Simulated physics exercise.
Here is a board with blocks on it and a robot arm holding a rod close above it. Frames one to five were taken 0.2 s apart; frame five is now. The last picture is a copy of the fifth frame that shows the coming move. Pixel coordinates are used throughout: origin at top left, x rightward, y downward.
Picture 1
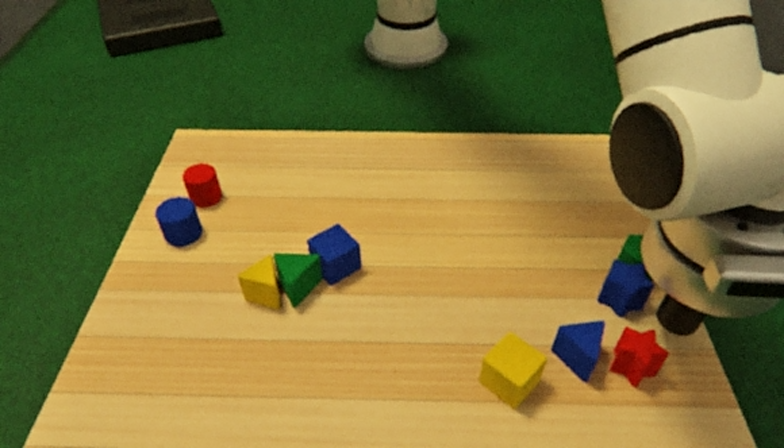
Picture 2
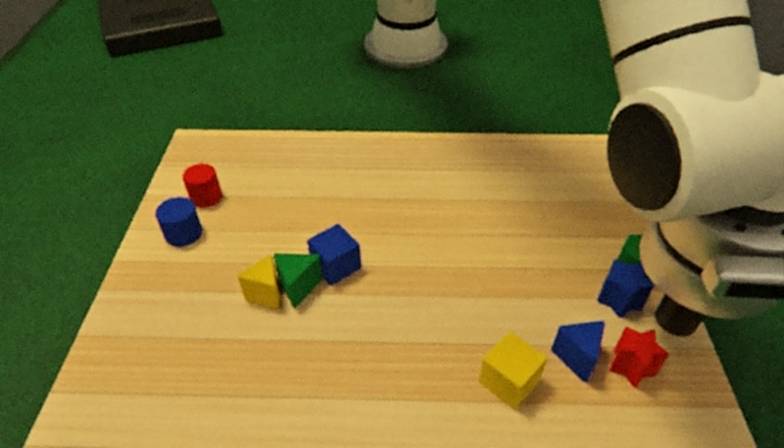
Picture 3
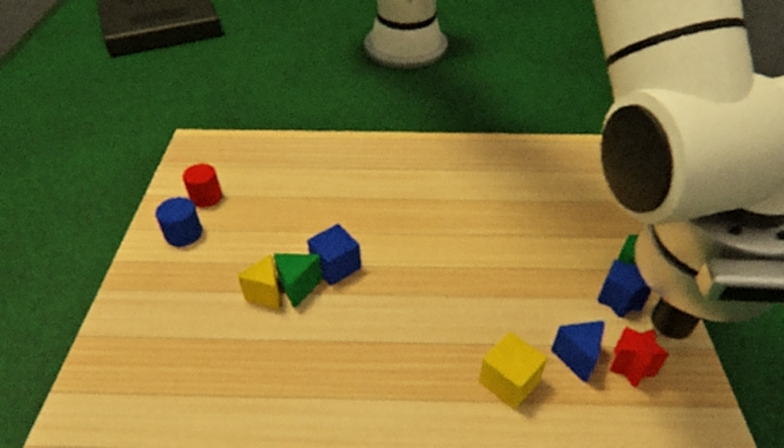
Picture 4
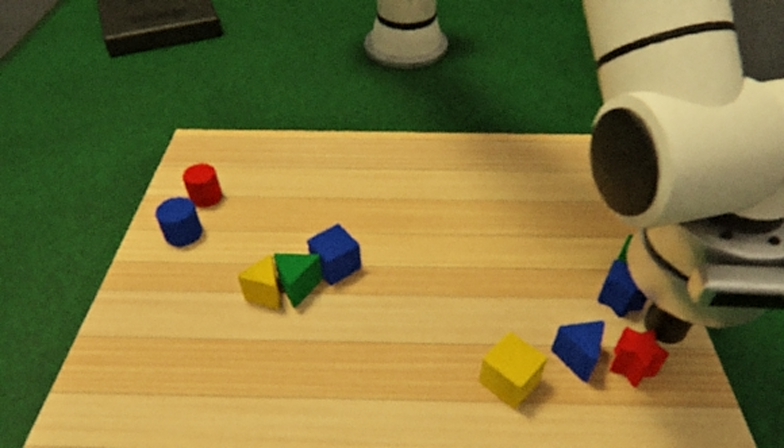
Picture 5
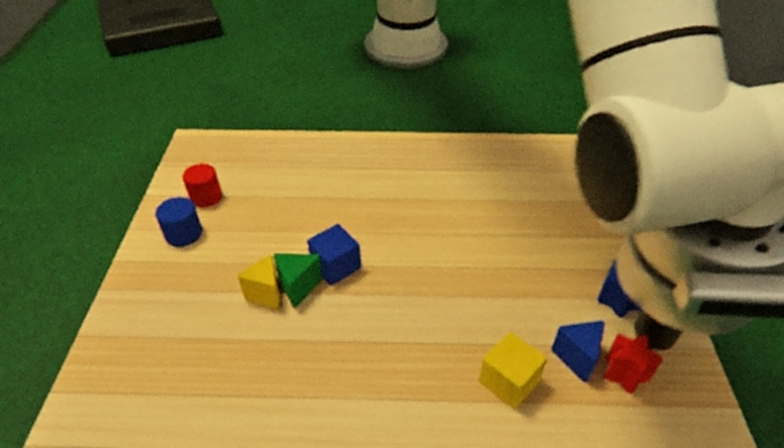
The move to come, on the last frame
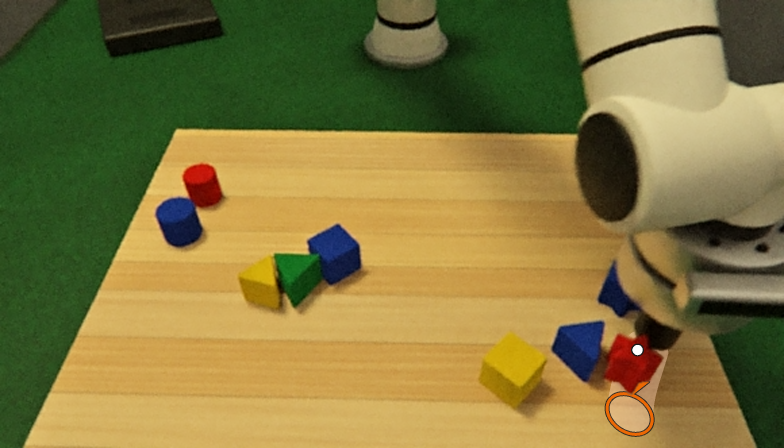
At first, a robot arm holds a dark rod just above a red star block at the right of a wooden board scattered with coloured blocks. The arm eases slightly left and down, covering more of the blue star block, and then the red star block shifts a little to the left.
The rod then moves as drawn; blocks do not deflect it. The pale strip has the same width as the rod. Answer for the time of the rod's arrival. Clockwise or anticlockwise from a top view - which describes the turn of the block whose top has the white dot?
The block whose top has the white dot rotates clockwise.
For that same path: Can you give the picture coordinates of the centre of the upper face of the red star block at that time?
Around (600, 396).
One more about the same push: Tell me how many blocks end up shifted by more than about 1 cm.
Total: One.
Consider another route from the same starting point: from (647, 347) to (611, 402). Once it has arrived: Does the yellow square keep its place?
Yes, that is what happens.
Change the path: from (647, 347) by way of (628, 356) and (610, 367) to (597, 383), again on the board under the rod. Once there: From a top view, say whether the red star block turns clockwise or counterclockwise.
Its rotation is counterclockwise.
Drawn move, from (647, 347) over (637, 378) to (629, 413); the dot is on the red star block.
On the path given first. Halfway along, rod (644, 365); red star block (617, 378), turned 20° clockwise.
At the end, rod (637, 401); blue star block still; red star block (600, 396), turned 70° clockwise.
